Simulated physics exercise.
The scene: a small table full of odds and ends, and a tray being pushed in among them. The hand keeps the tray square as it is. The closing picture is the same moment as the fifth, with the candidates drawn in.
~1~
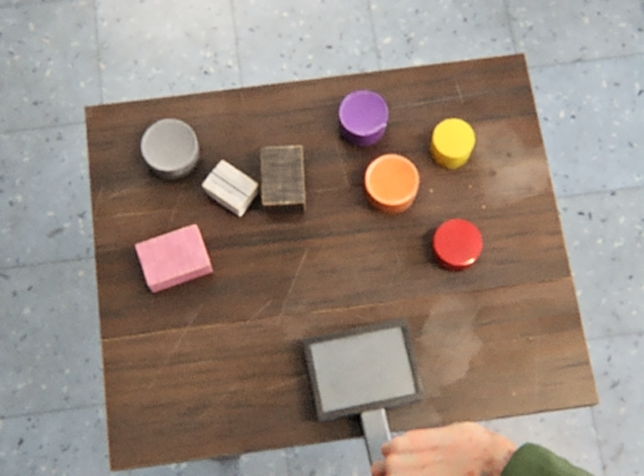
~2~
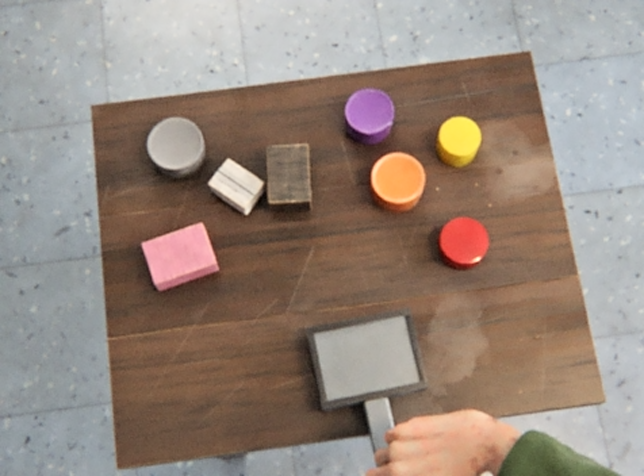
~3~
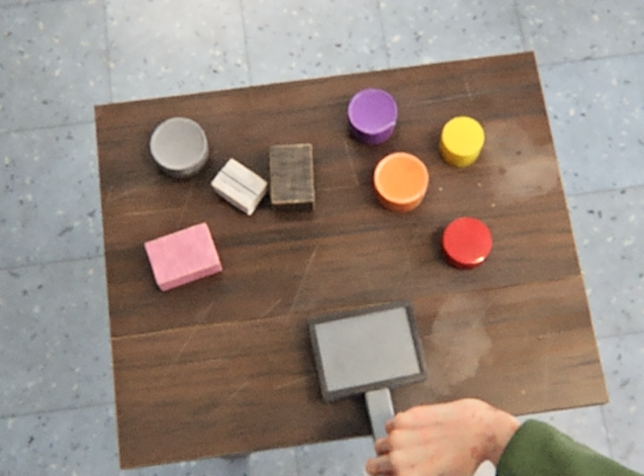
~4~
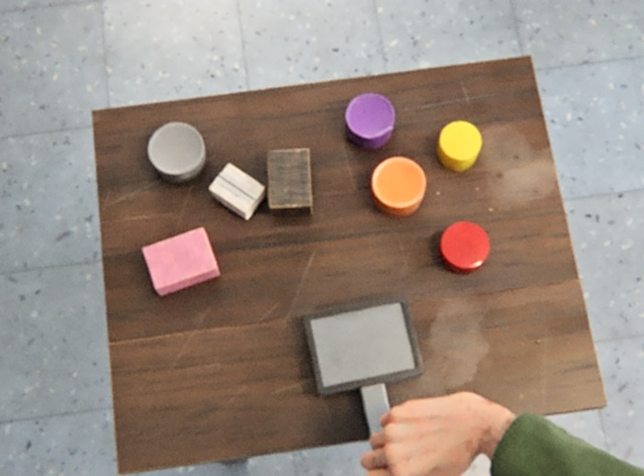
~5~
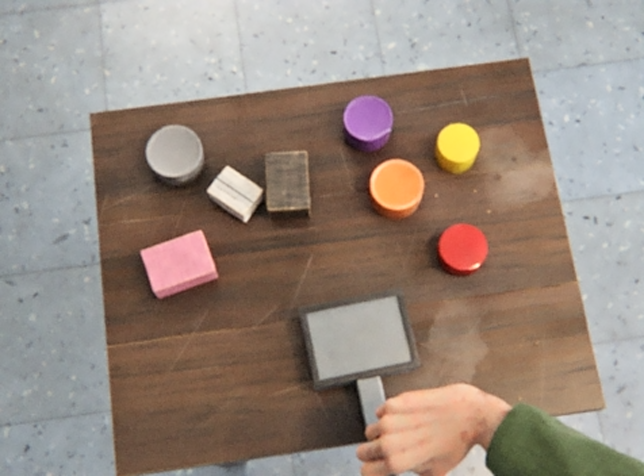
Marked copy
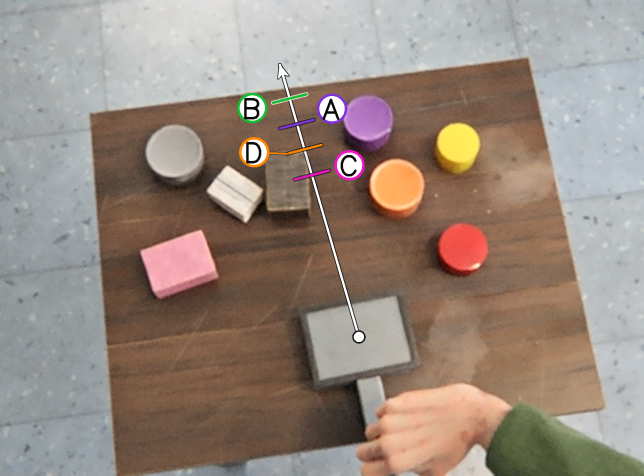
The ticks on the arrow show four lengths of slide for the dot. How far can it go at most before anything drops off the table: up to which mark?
It can go as far as D.
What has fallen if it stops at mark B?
It is the black block.
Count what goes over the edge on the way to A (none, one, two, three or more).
In all, one.
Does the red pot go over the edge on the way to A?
No.
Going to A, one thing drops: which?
It is the black block.
On the copy, A at (297, 124); B at (290, 99); C at (312, 175); D at (304, 149); the arrow from (359, 337) to (280, 65); the white dot at (359, 337).
On D. First, tray (338, 270); purple tub (367, 125); grey tub (176, 156).
Then, tray (319, 202); black block (274, 145); purple tub (367, 125).
Finally, tray (305, 154); black block (261, 99); purple tub (372, 112); nothing has fallen.
By contrast, A drops the black block; B drops the black block; C is safe but short.
